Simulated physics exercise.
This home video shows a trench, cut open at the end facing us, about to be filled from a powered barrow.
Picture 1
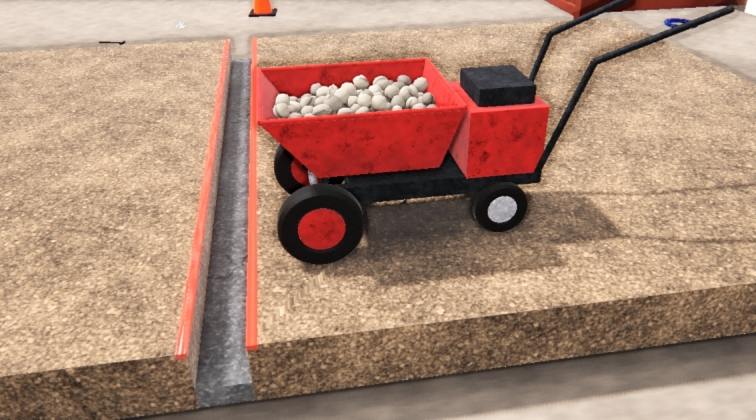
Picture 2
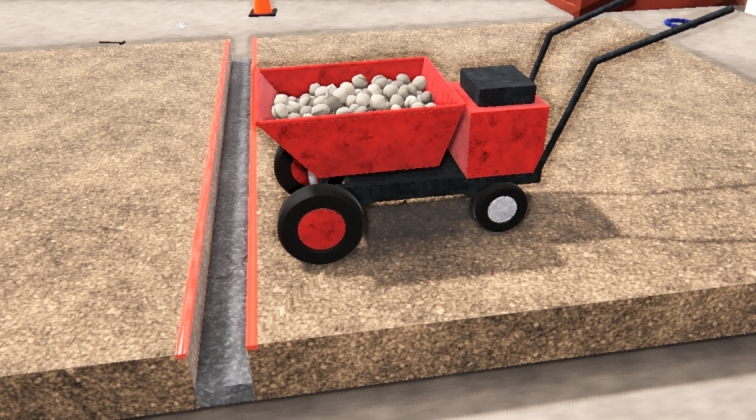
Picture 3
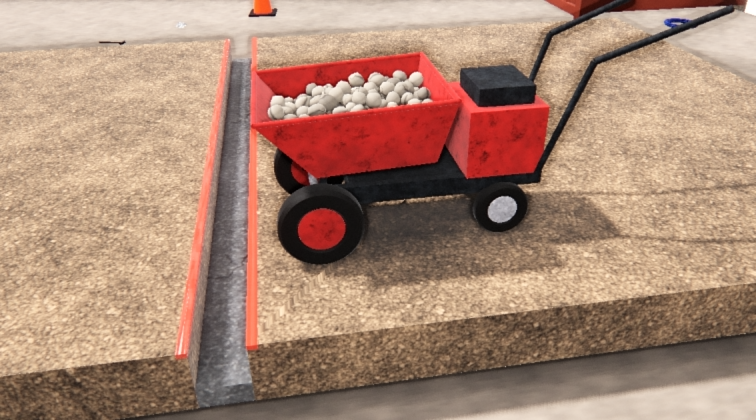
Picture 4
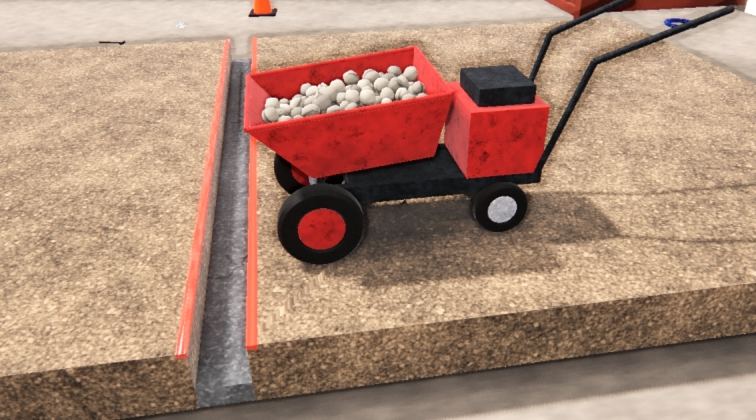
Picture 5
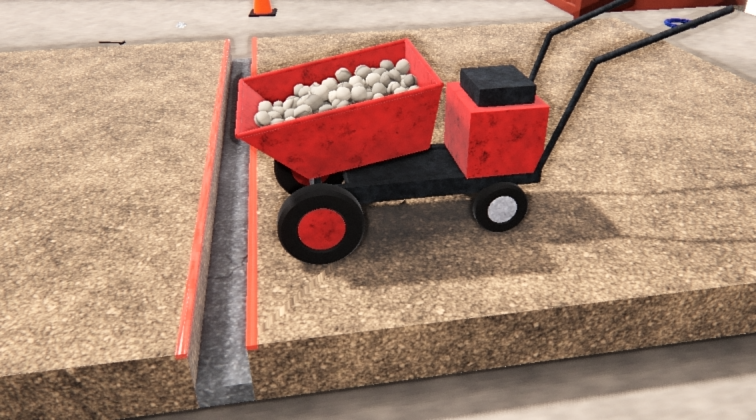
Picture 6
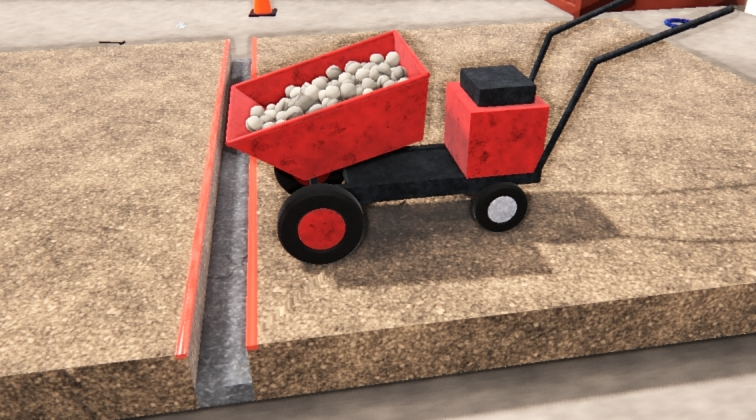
A red skip full of pale, rounded stones sits on a powered barrow on a brown, gritty surface outdoors, seen from the side and slightly above. The barrow has black handles at right and stands beside a narrow grey trench with red-edged sides, an orange cone behind. The skip starts level, then tilts gradually leftward, its rear rising, while barrow and camera stay still.
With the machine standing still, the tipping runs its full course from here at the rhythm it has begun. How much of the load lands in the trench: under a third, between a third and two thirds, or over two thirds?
Most likely a small share below a third lands in the trench.
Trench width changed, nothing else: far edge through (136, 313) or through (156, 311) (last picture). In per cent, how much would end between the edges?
For the first it's 80 per cent, for the second 50 per cent.
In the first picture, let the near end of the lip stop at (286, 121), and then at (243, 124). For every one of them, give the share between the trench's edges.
Result: 30 in a hundred, then 0 in a hundred.
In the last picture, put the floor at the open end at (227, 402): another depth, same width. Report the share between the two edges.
It works out to some 0 per cent.
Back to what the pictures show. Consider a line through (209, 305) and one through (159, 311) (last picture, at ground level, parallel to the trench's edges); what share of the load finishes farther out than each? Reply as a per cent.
The first comes to 70 per cent, the second to 50 per cent.
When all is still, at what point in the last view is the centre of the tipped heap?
The centre ends up roughly at (154, 232).
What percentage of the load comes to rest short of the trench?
Roughly 0 in a hundred.
Shortly afterwards, skip tipped steeply; the whole lot in the skip.
Next, skip tipped right over; the bulk in the skip; a little beyond it; only a few falling.
Some moments later, skip tipped right over; near a third in the skip; near two thirds beyond it.
In the end, skip tipped right over; near a third in the skip; only a few in or heaped over the trench; near two thirds beyond it.
